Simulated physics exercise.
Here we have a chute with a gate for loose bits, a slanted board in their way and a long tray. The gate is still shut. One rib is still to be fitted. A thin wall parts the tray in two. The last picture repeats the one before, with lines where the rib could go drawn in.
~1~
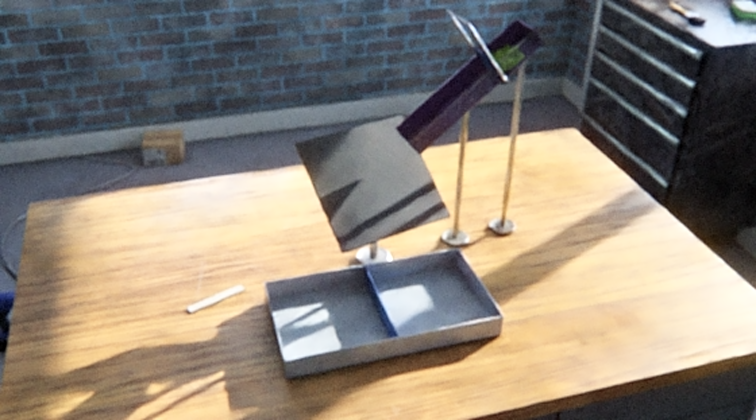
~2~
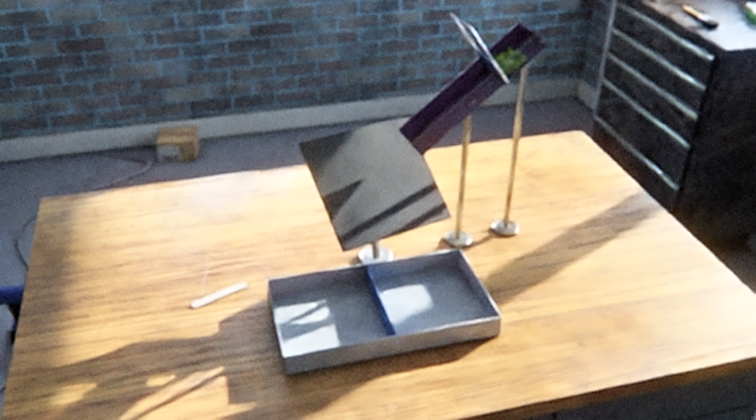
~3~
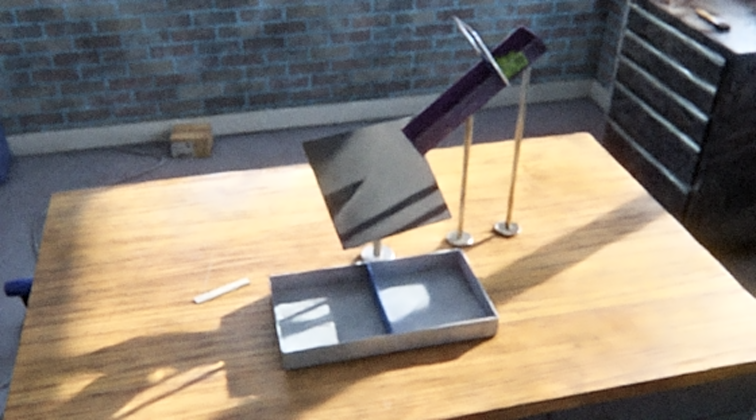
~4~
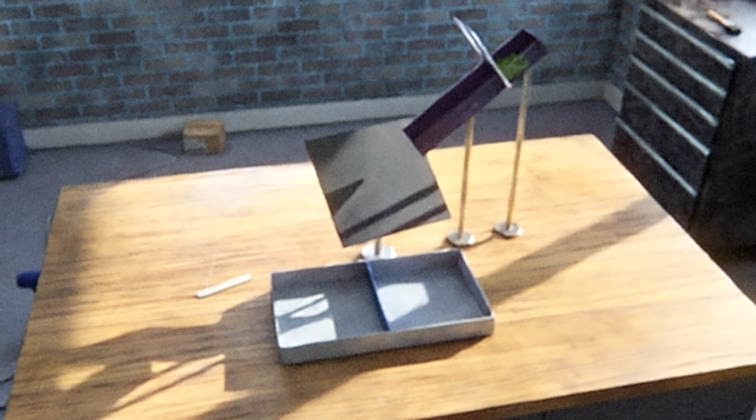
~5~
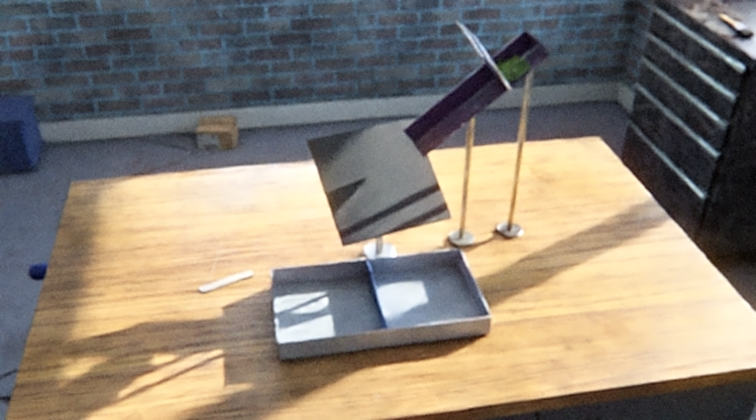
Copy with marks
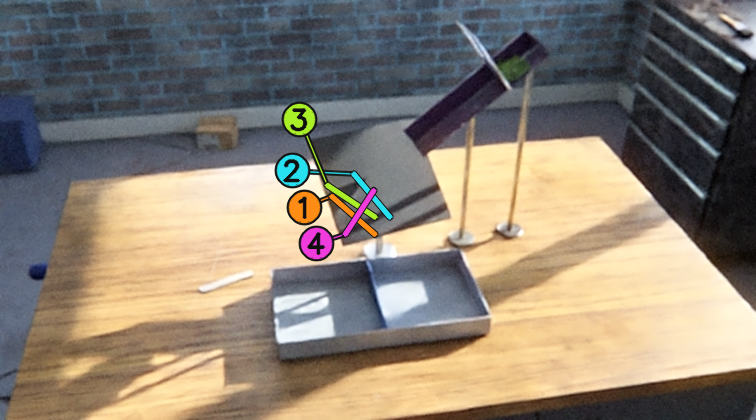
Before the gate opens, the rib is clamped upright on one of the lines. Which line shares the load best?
4.
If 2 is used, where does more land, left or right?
The right half.
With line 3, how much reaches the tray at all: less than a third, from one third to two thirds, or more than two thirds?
More than two thirds.
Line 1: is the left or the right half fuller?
More lands on the right.
On the marked copy, line 1 from (331, 196) to (374, 234); line 2 from (353, 173) to (389, 217); line 3 from (327, 185) to (375, 217); line 4 from (373, 190) to (345, 234).
With 1, of what is caught, about a tenth in the left half, almost all in the right.
With 2, of what is caught, just a few in the left half, almost all in the right.
With 3, of what is caught, about a tenth in the left half, almost all in the right.
With 4, of what is caught, roughly half in the left half, roughly half in the right.
